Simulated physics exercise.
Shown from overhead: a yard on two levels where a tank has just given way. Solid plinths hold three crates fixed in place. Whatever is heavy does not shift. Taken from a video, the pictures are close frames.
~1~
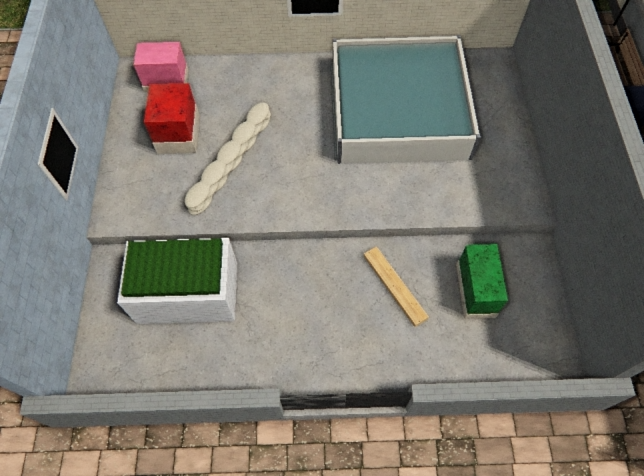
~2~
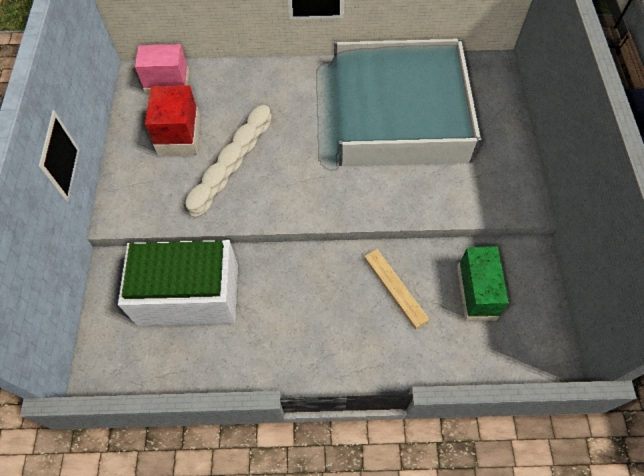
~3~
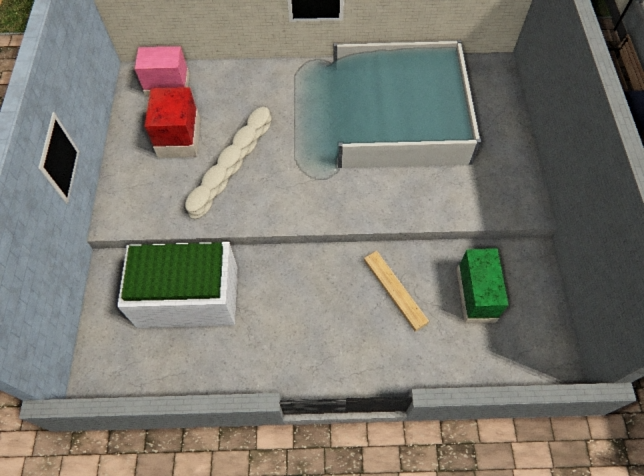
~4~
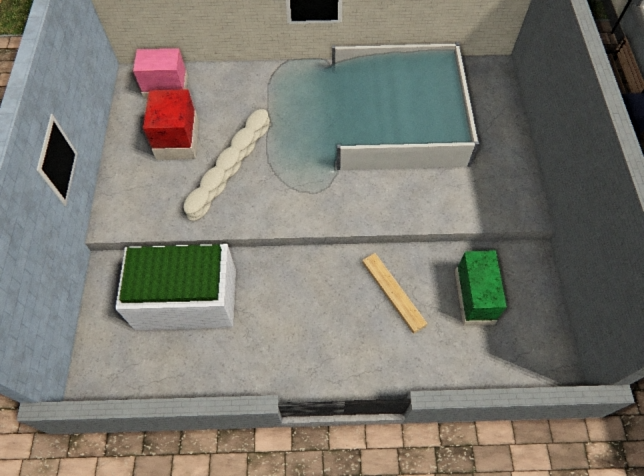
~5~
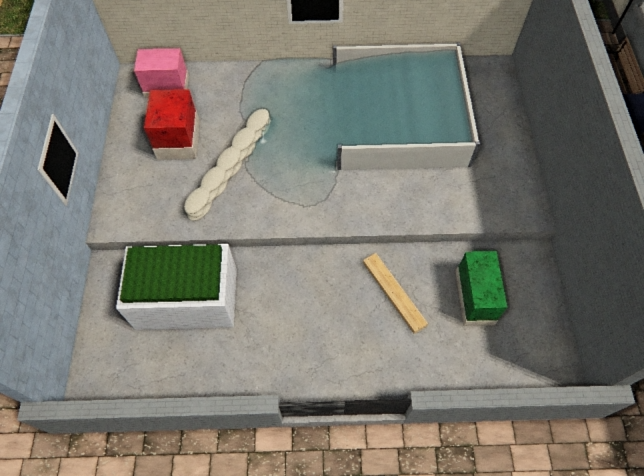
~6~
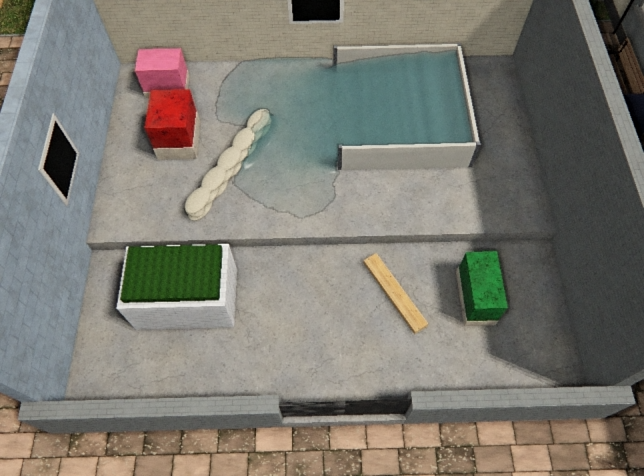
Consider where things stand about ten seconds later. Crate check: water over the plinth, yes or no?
Red crate no, green crate no, pink crate yes.
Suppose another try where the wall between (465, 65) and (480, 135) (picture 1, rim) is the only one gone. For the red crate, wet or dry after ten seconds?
My reading: Red crate escapes it.
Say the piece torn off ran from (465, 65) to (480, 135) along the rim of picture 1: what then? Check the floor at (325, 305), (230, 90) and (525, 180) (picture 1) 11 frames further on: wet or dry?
In sequence: Untouched, untouched, inundated.
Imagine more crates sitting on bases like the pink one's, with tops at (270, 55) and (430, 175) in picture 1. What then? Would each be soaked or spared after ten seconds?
First is reached; second is never reached.
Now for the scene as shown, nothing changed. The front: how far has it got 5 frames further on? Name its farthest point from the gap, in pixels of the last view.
Farthest reach: (113, 106).
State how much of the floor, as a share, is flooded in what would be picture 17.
Some 30 in a hundred.
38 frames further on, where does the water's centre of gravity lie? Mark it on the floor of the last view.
My pick is pixel (255, 193).
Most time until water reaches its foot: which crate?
Crate: The one in green.
A moment on, water covers 20 % of the floor; the red crate water round its plinth, the green crate not reached, the pink crate water round its plinth.
Next, water covers 30 % of the floor; the red crate water round its plinth, the green crate not reached, the pink crate water round its plinth.
Then, water covers 50 % of the floor; the red crate water round its plinth, the green crate not reached, the pink crate water round its plinth.
Later, water covers 70 % of the floor; the red crate water round its plinth, the green crate water round its plinth, the pink crate water round its plinth.
In the end, water covers 85 % of the floor; the red crate stayed above the water, the green crate stayed above the water, the pink crate was topped.
